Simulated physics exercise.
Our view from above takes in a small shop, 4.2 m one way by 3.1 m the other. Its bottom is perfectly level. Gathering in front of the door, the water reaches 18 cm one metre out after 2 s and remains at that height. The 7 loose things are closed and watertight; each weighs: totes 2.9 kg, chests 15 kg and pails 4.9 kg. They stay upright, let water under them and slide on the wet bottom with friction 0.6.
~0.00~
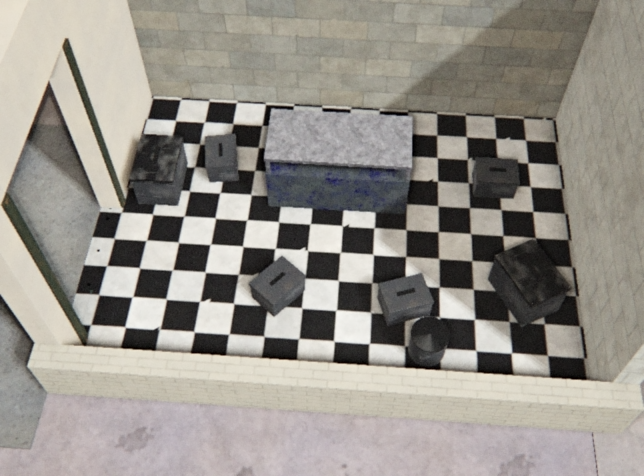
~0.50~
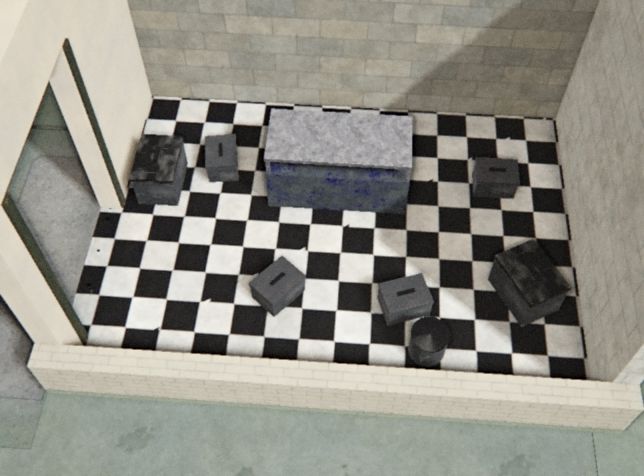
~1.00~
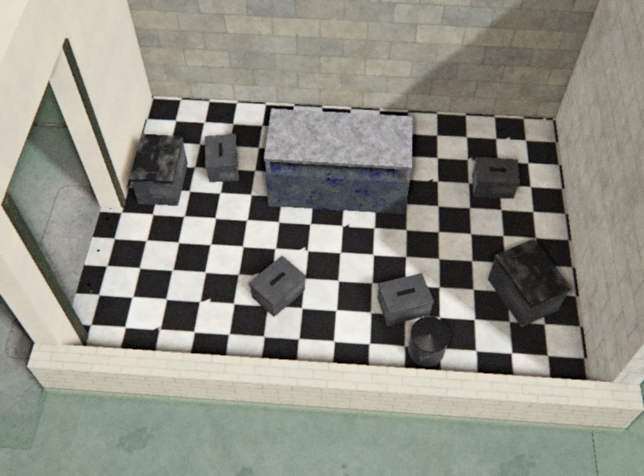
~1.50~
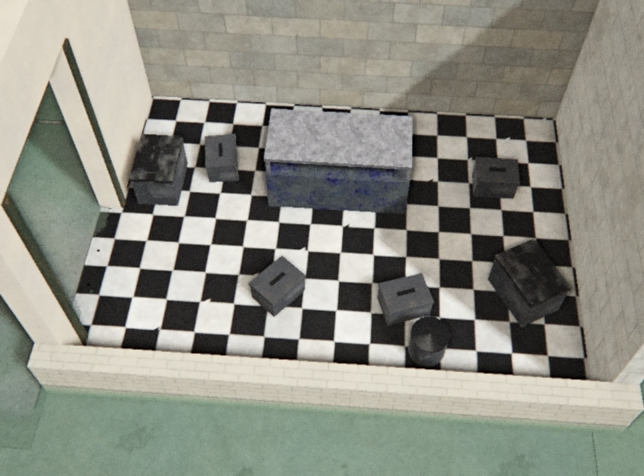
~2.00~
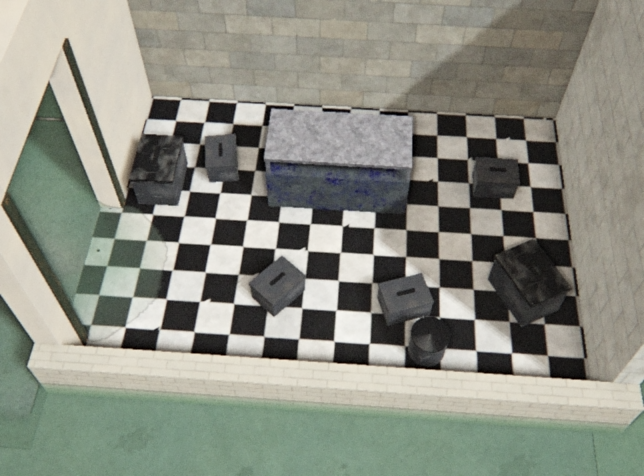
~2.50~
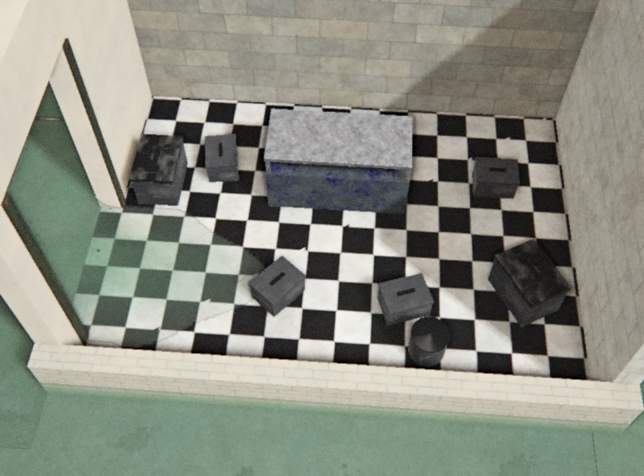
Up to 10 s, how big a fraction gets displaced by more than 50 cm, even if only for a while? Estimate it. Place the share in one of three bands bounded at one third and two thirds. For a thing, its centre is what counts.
The tally is a clear majority.
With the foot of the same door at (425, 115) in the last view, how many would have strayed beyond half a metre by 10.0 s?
Count: 6.
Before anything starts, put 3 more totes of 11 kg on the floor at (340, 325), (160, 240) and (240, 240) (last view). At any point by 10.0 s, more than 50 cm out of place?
Sequence: Above the line / above the line / above the line.
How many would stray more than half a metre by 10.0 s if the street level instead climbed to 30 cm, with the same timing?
That would make 7 of them.
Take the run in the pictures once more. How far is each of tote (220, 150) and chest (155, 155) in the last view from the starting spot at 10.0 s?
The first is 30 cm from its start, the second 5 cm.
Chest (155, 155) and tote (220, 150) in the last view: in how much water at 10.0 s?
Some 8 cm at the first, some 8 cm at the second.
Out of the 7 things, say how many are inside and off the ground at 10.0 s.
Just then, the number is 7.
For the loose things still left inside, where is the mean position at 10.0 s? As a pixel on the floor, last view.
Mean position approx. (351, 221).
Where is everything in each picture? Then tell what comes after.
In the first frame, a tote at (406, 293) rests on the ground; a tote at (221, 150) rests on the ground; 0.0 m2 under water; 0 of 7 have shifted.
In the second frame, a tote at (406, 293) rests on the ground; a tote at (221, 150) rests on the ground; 0.0 m2 under water; 0 of 7 have shifted.
In the third frame, a tote at (406, 293), on the bottom; a tote at (221, 150) rests on the ground; water covers 0.0 m2; 0 of 7 have shifted.
In the fourth frame, a tote at (406, 293), on the bottom; a tote at (221, 150) rests on the ground; 0.0 m2 under water; 0 of 7 have shifted.
In the fifth frame, a tote at (406, 293) rests on the ground; a tote at (221, 150), on the bottom; water covers 0.5 m2; 0 of 7 have shifted.
In the sixth frame, a tote at (406, 293) rests on the ground; a tote at (221, 150) rests on the ground; water covers 1.5 m2; 0 of 7 have shifted.
After 3.5 s 1 of 7 are over 50 cm from their spots; 0 afloat.
After 4.5 s 2 of 7 are over 50 cm from their spots; 1 afloat.
After 7.0 s 4 of 7 are over 50 cm from their spots; 5 afloat.
After 10.0 s 5 of 7 are over 50 cm from their spots, and 5 have been at some point; 7 afloat.
